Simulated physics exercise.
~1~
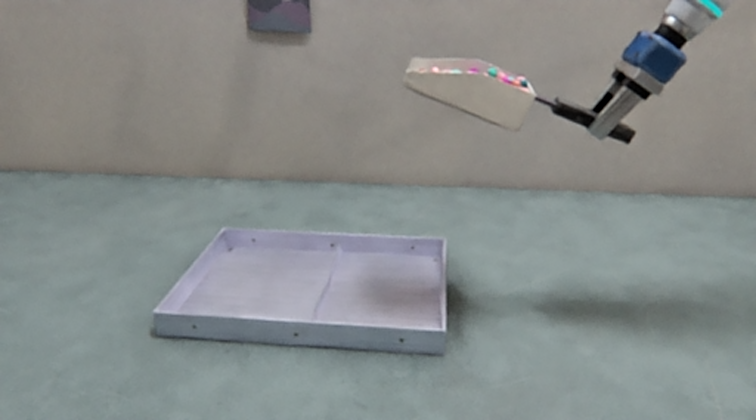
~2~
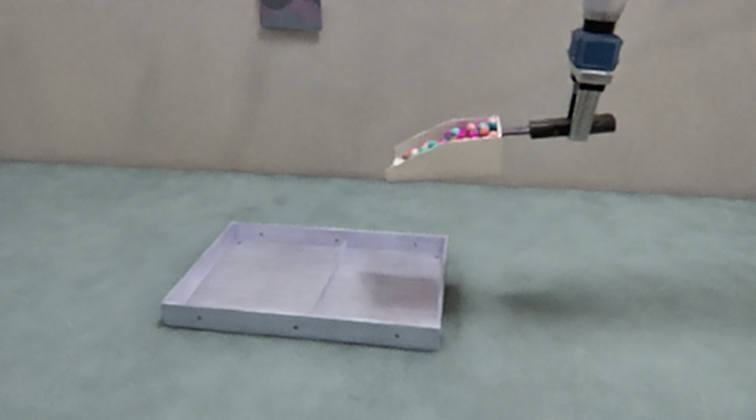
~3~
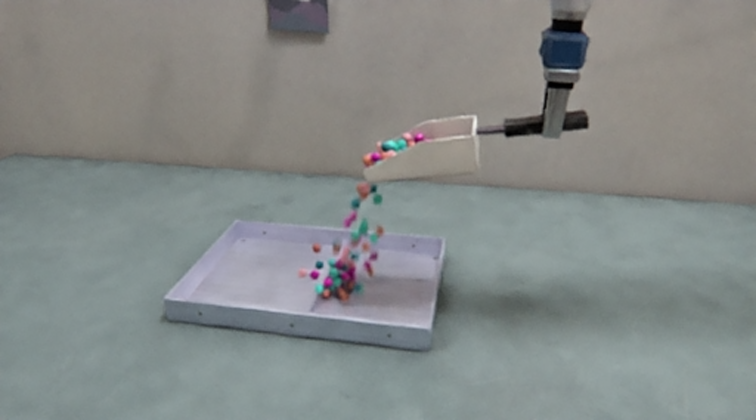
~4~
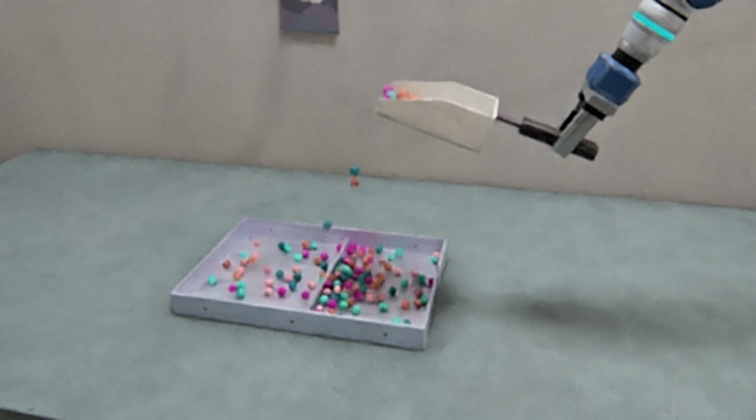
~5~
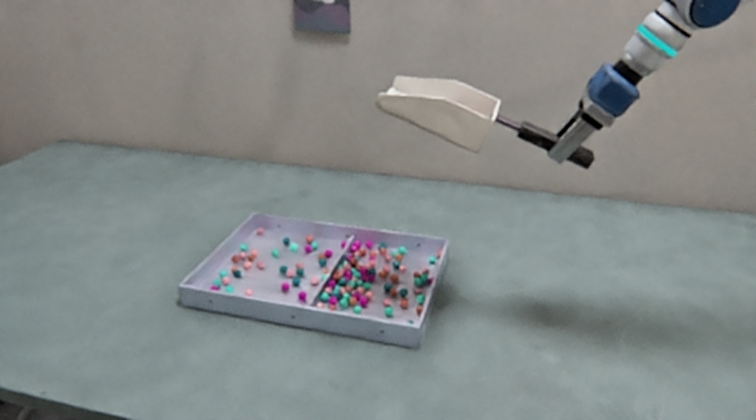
A robot arm holds a pale, open-fronted scoop of small colourful balls above a shallow lilac tray split by a low divider. The scoop lowers and tips forward, and the balls gather towards its open front. They pour over the lip in a stream, landing near the divider and scattering. The arm then lifts the scoop and tilts it back, while a few last balls drop towards the tray. At the end the scoop hangs tilted back above the tray, with most of the balls crowded right of the divider and fewer spread across the left.
